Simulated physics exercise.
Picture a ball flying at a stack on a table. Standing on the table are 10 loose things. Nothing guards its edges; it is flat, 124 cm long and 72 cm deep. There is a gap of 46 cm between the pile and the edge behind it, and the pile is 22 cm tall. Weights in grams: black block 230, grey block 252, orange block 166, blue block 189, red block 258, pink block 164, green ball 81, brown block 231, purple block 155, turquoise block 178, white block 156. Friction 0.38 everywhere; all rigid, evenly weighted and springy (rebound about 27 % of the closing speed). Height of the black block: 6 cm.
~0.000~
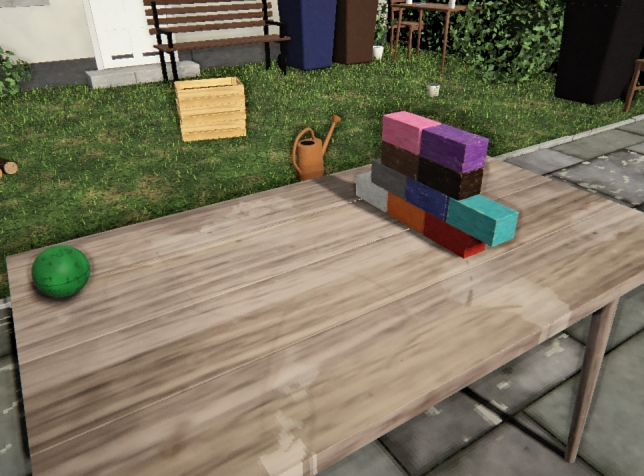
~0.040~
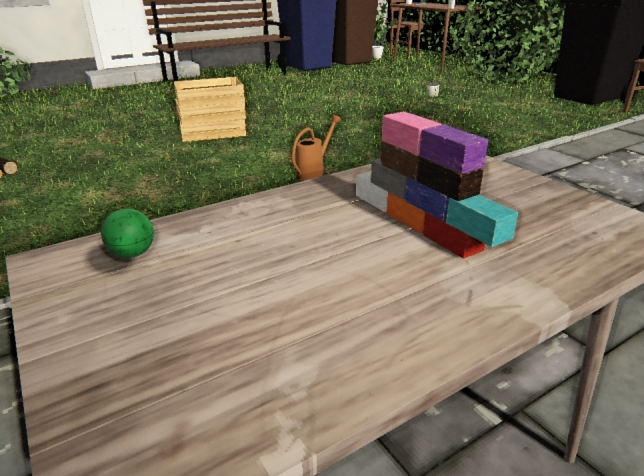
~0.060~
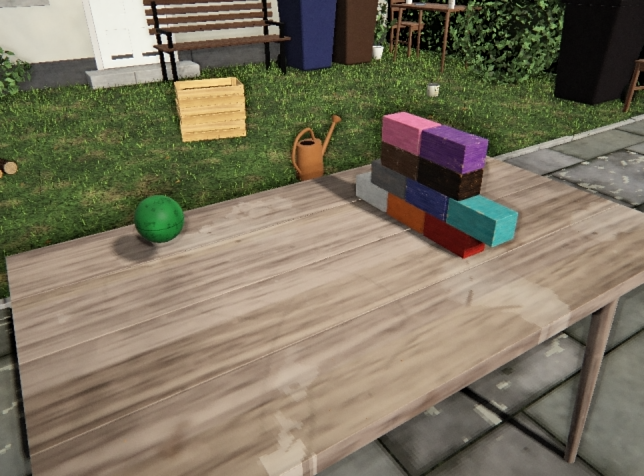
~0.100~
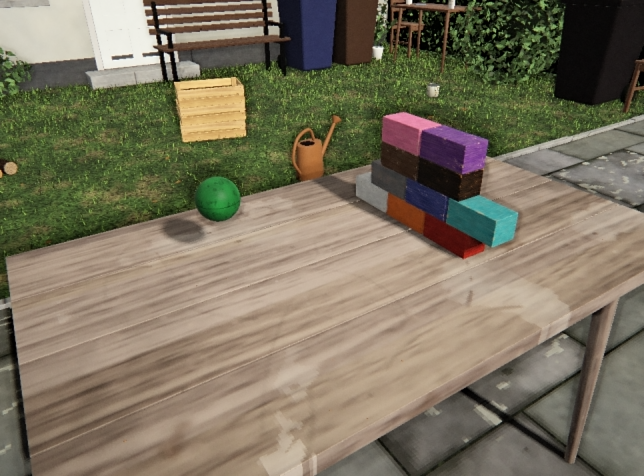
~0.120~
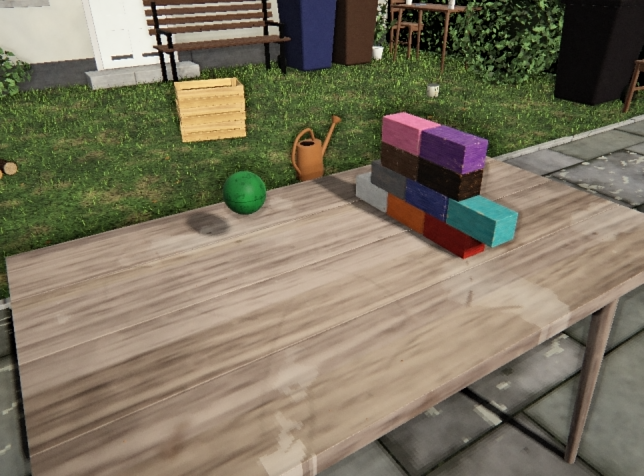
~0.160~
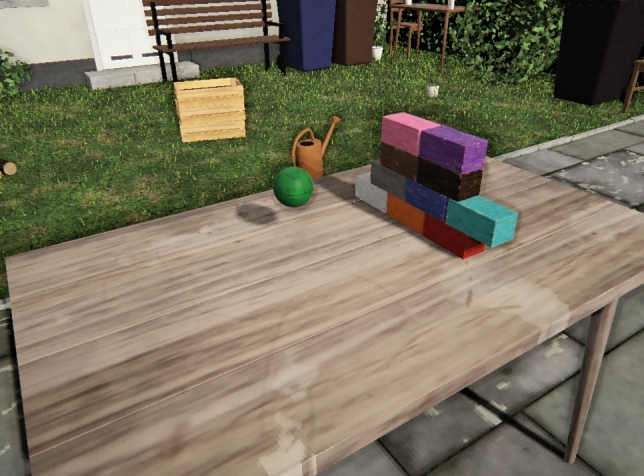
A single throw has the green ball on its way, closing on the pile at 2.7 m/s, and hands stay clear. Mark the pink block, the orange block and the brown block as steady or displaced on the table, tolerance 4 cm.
Marks: Pink block steady; orange block steady; brown block steady.
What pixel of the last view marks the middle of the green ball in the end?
It comes to rest near (349, 197).
Around 0.26 s, green ball near (362, 195); white block shifted 2 cm.
Around 0.36 s, green ball near (354, 197); white block shifted 4 cm.
Finally (1.0 s), all 10 still in place (within 4 cm). Final places as that camera would see them, pink block near (411, 133), orange block near (413, 210).
